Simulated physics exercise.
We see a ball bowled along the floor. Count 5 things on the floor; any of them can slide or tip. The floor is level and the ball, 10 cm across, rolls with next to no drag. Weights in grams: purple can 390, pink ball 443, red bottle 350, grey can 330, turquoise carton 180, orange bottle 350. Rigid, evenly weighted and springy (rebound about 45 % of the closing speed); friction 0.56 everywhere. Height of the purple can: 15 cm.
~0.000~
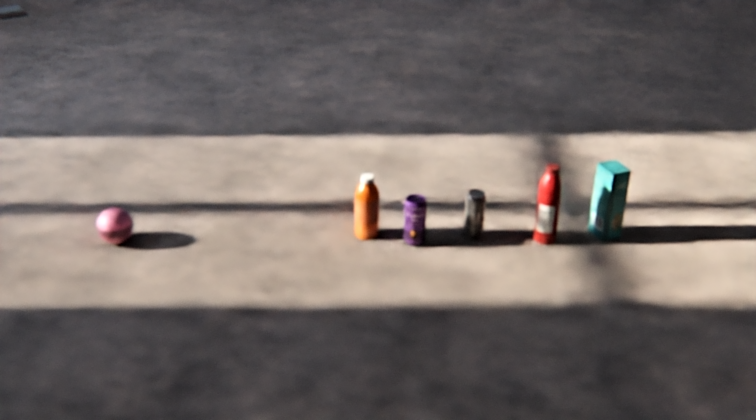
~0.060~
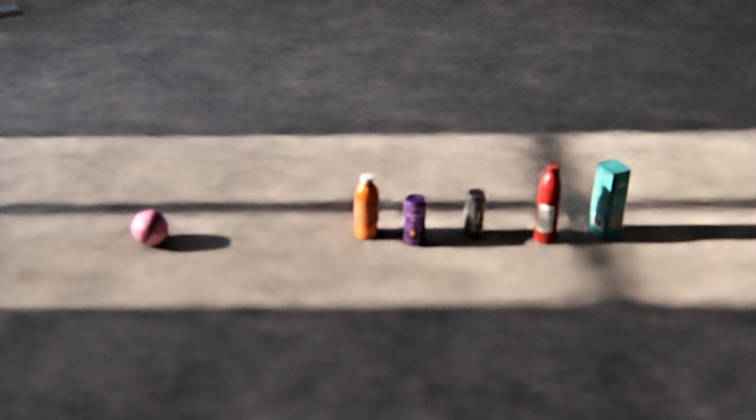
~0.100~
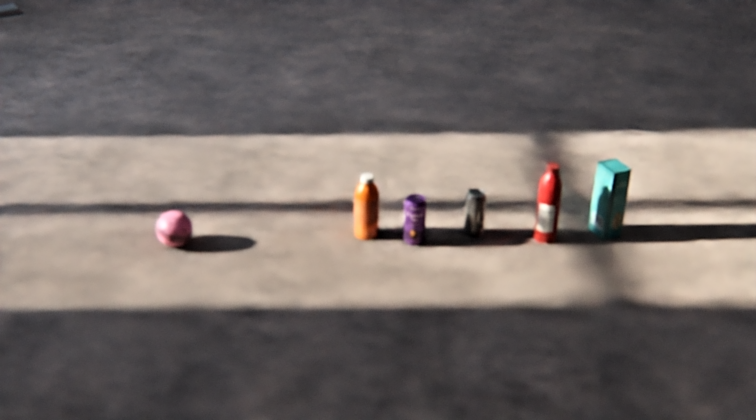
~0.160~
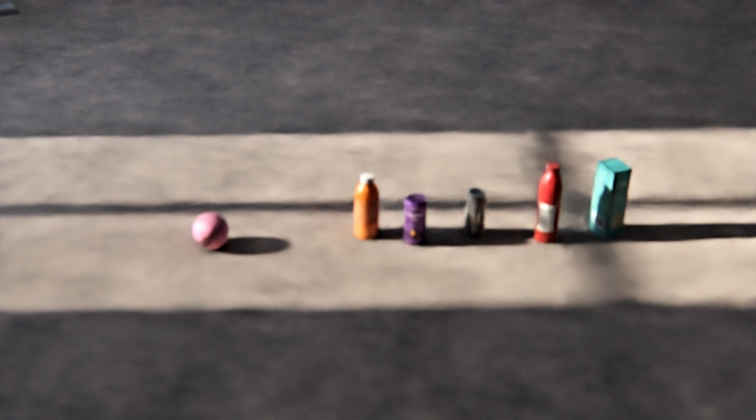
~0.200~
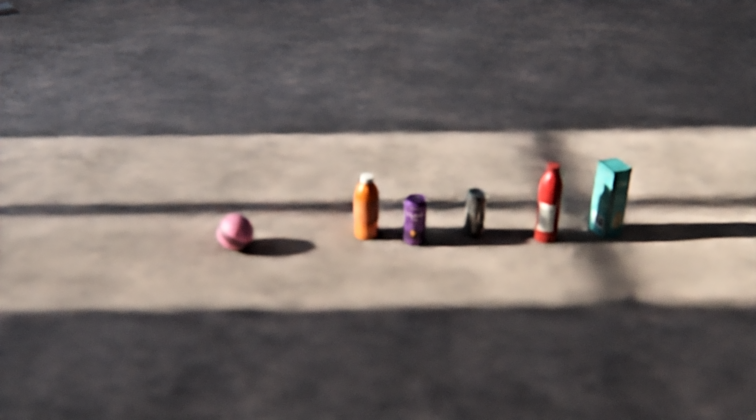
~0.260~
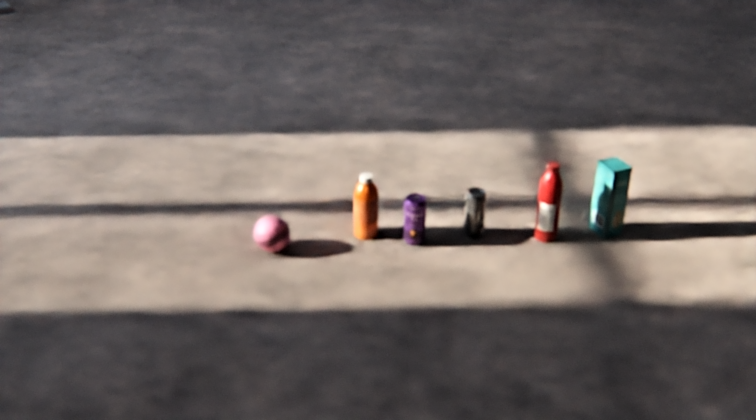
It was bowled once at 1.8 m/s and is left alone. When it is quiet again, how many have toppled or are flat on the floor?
Lost: One.
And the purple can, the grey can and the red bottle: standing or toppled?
The purple can falls over; the grey can stays upright; the red bottle stays upright.
After 0.66 s, 107 cm rolled; pink ball near (487, 260); purple can leaning 45° near (432, 210).
After 1.16 s, 172 cm rolled; pink ball near (745, 324); purple can on its side near (448, 214).
After 1.86 s, purple can on its side near (449, 215).
By the end (2.2 s), tipped over on the floor, purple can; the other 4 in place, give or take 8 cm. Seen from the same camera at the end, purple can near (450, 215), red bottle near (550, 202).
